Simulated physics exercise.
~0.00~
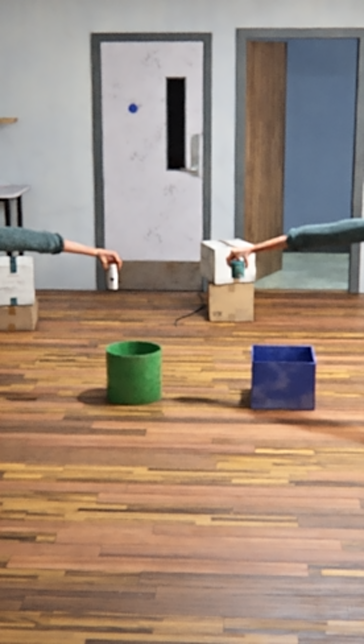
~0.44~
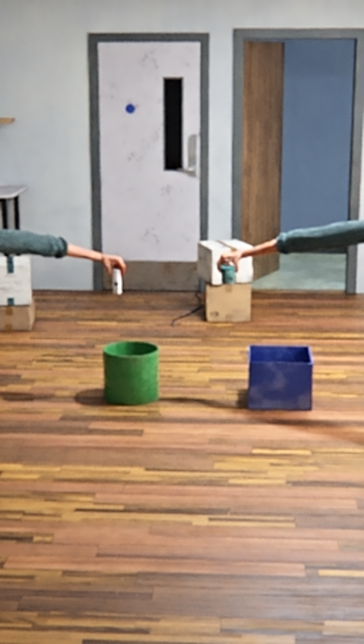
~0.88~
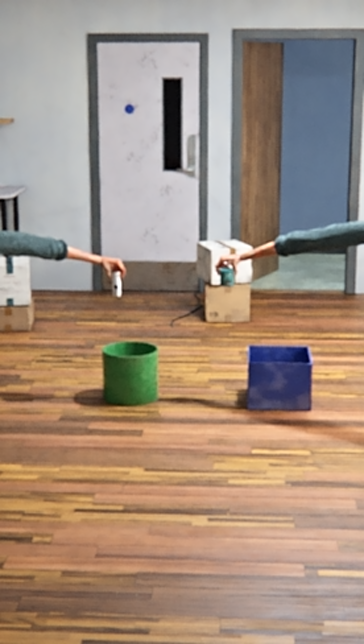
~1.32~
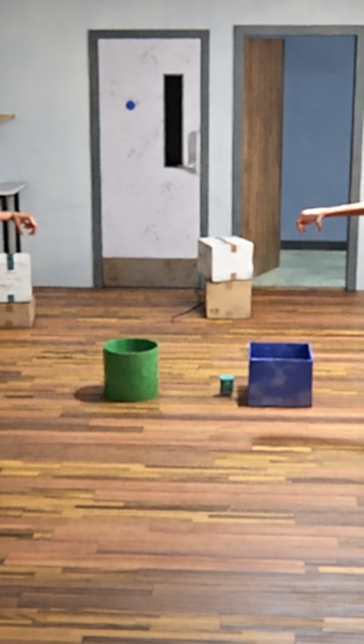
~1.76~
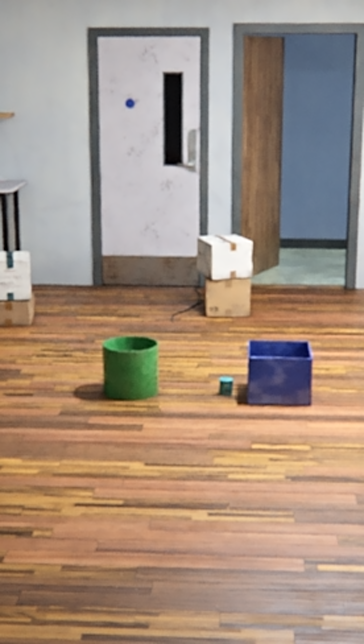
We see two hands holding a white shaker and a turquoise tin above a green bin and a blue crate on a wooden floor. Both let go and withdraw; the shaker drops into the green bin, while the tin lands on the floor just left of the crate.
